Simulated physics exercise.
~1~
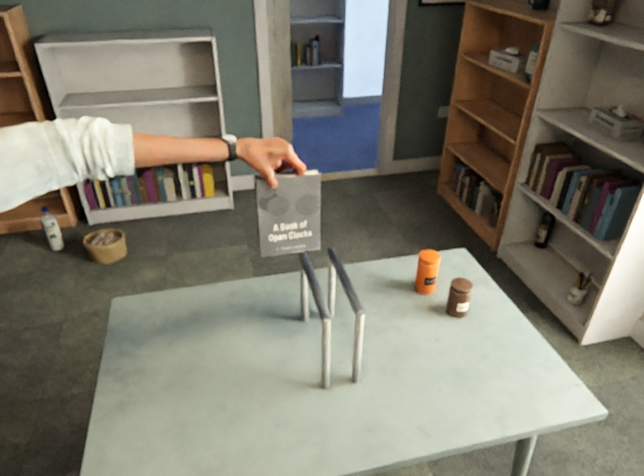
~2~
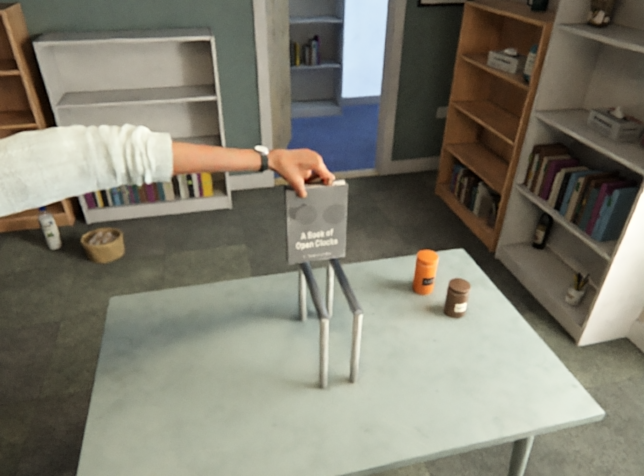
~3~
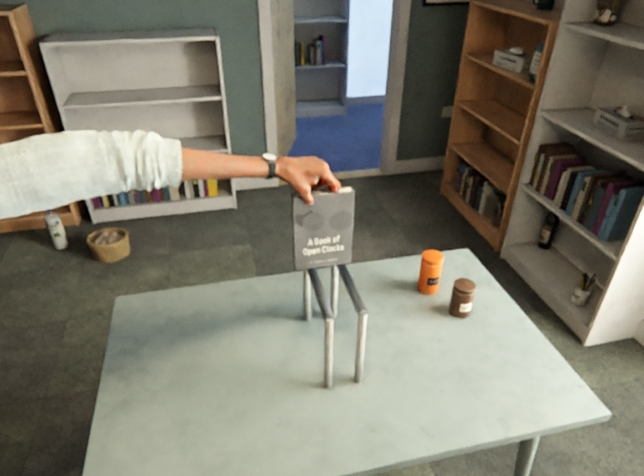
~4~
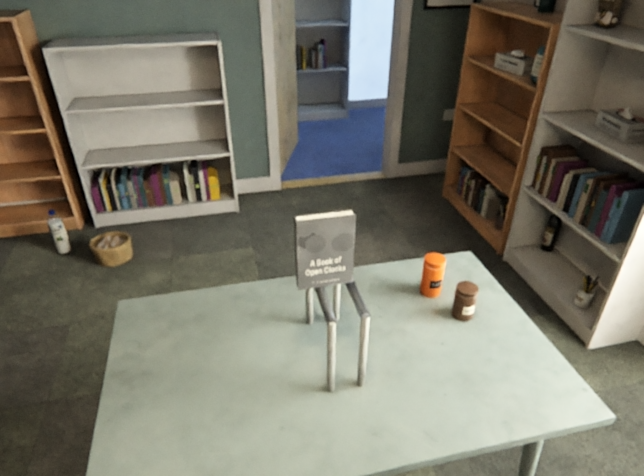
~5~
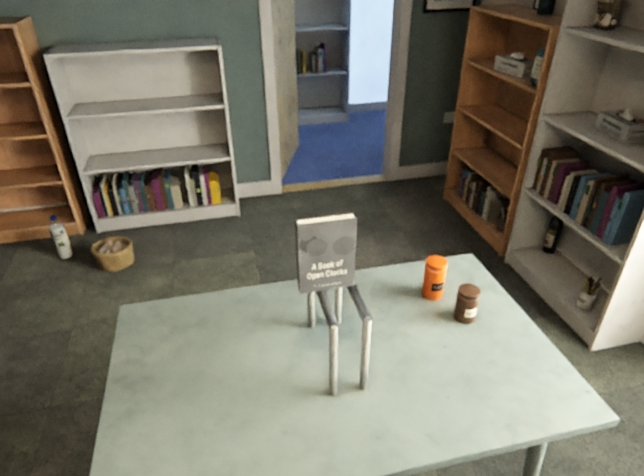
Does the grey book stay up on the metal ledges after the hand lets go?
Yes, the book stays lodged upright on top of the two ledges and does not drop to the table.
